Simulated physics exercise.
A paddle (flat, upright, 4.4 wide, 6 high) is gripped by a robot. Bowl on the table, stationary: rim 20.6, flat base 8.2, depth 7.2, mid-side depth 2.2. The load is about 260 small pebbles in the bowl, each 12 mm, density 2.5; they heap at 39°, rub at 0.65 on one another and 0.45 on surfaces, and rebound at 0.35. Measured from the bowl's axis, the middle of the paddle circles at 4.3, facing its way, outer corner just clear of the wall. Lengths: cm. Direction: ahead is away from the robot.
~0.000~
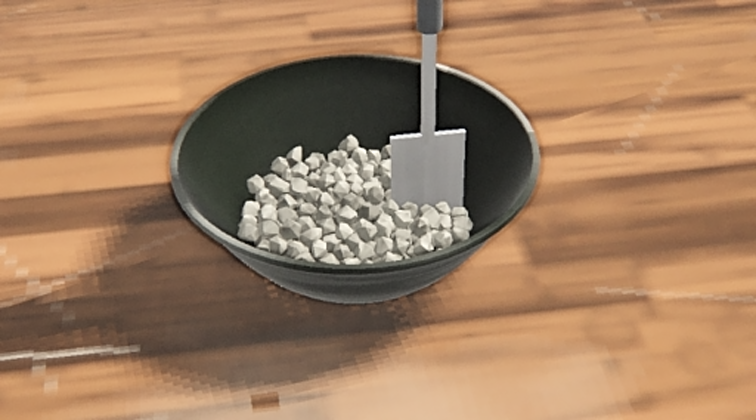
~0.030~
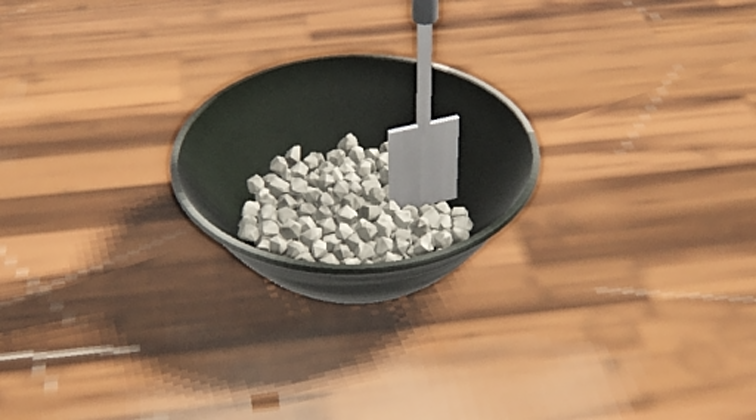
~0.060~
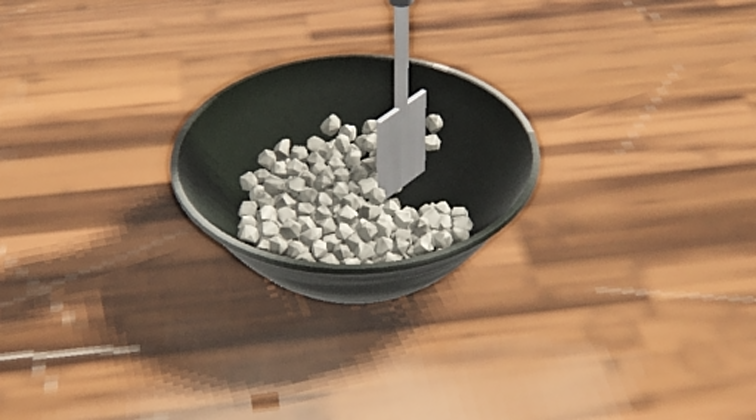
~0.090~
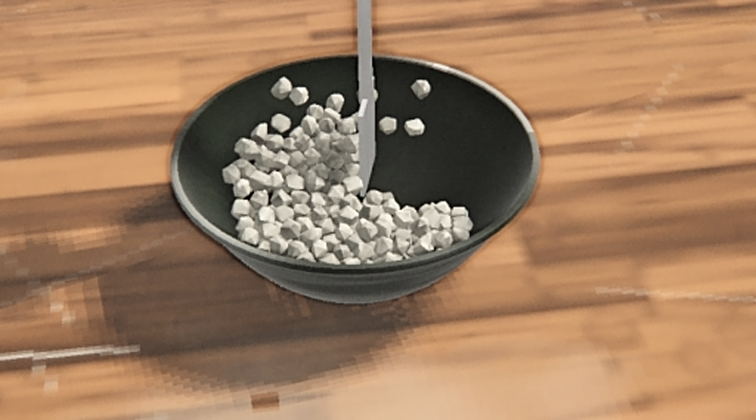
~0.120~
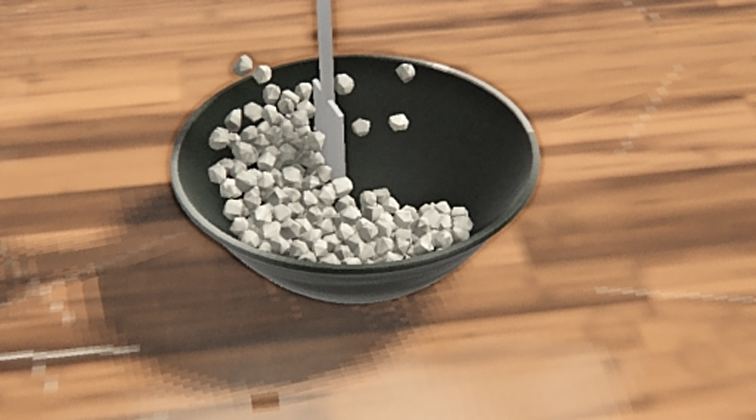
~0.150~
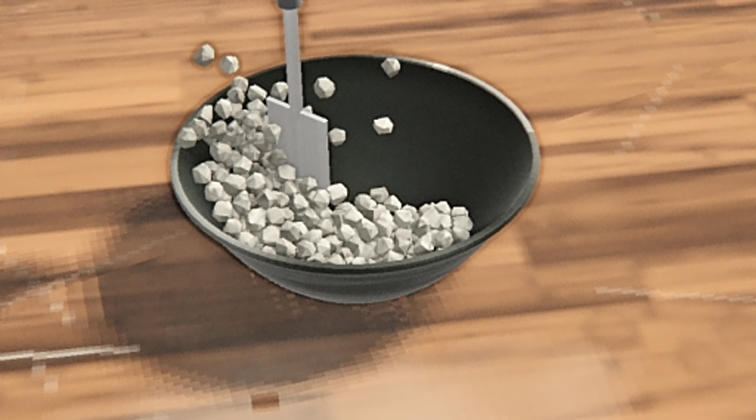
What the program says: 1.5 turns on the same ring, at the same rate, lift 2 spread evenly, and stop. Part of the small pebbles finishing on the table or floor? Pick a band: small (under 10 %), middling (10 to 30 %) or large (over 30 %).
Middling.
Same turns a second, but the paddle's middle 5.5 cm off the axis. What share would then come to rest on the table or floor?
It would be close to 0 per cent then.
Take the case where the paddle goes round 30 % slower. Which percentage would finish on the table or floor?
That would be some 5 percent.
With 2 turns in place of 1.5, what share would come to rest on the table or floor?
About 20 per cent.
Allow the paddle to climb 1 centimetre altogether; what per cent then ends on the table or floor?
About 15 percent.
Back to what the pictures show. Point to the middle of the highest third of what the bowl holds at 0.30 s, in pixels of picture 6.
About (404, 227).
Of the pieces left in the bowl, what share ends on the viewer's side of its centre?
50 %.
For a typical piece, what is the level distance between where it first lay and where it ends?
Something like 9 centimetres, give or take.
After 0.30 s, 289° round, highest piece 11 above the table; 230 in the bowl, 5 on the table or floor, 22 in flight or on the tool.
After 0.44 s, 82° round, highest piece 8 above the table; 219 in the bowl, 30 on the table or floor, 8 in flight or on the tool.
After 0.72 s, 180° round, highest piece 8 above the table; 216 in the bowl, 39 on the table or floor, 2 in flight or on the tool.
After 1.42 s, 180° round, highest piece 8 above the table; 216 in the bowl, 41 on the table or floor.
At rest, 216 in the bowl, 41 on the table or floor. That is 16 % on the table or floor.
